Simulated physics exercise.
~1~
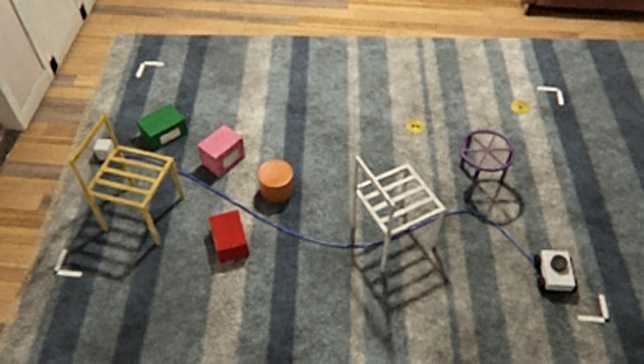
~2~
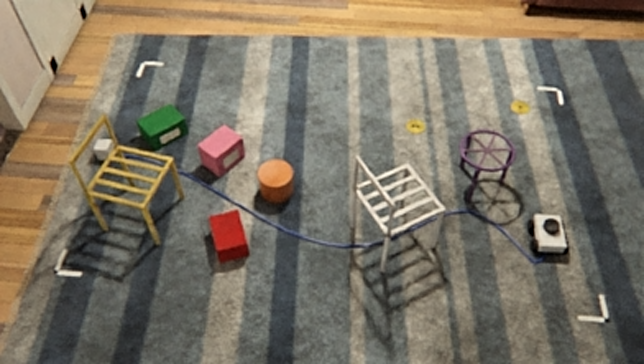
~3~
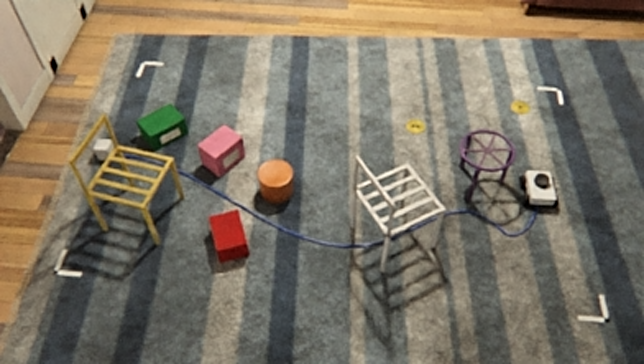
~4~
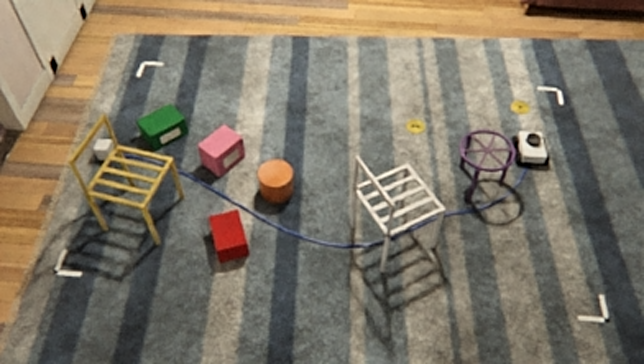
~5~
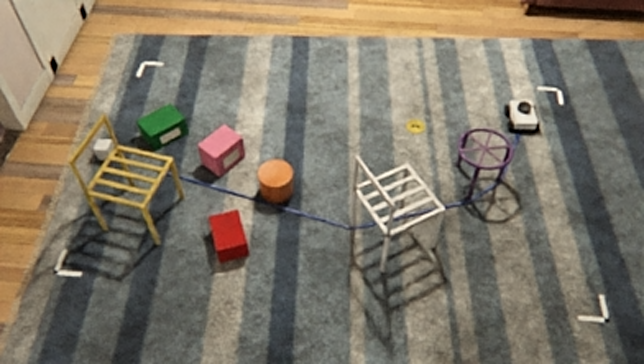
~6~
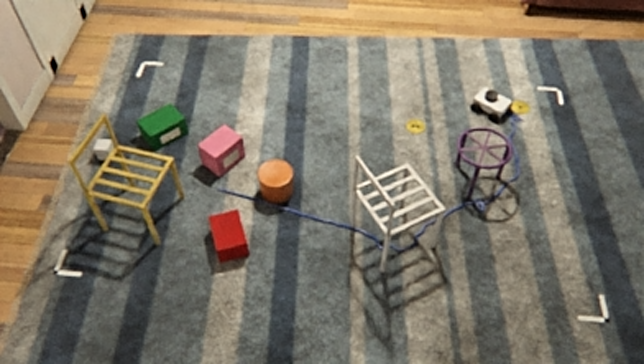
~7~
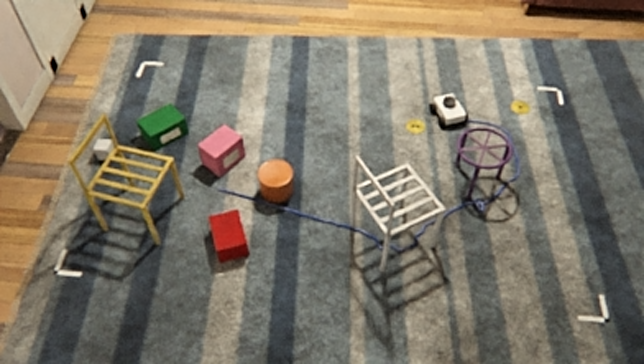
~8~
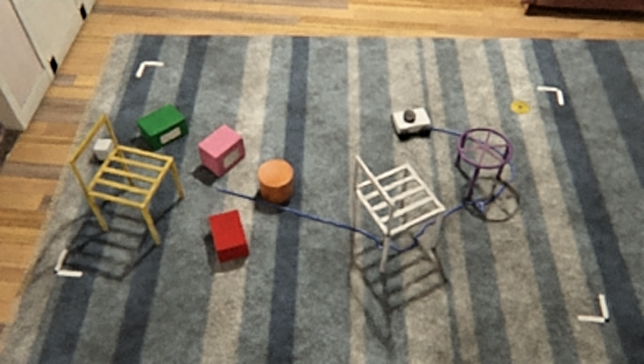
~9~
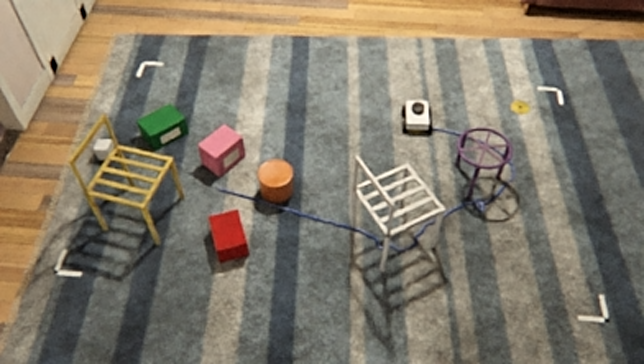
In this clip, a small white cart tows a blue lead up the right side of a striped rug, rounds a purple stool and heads left past yellow marks; the lead's far end pulls free near the yellow chair, and the cart stops above the white chair.
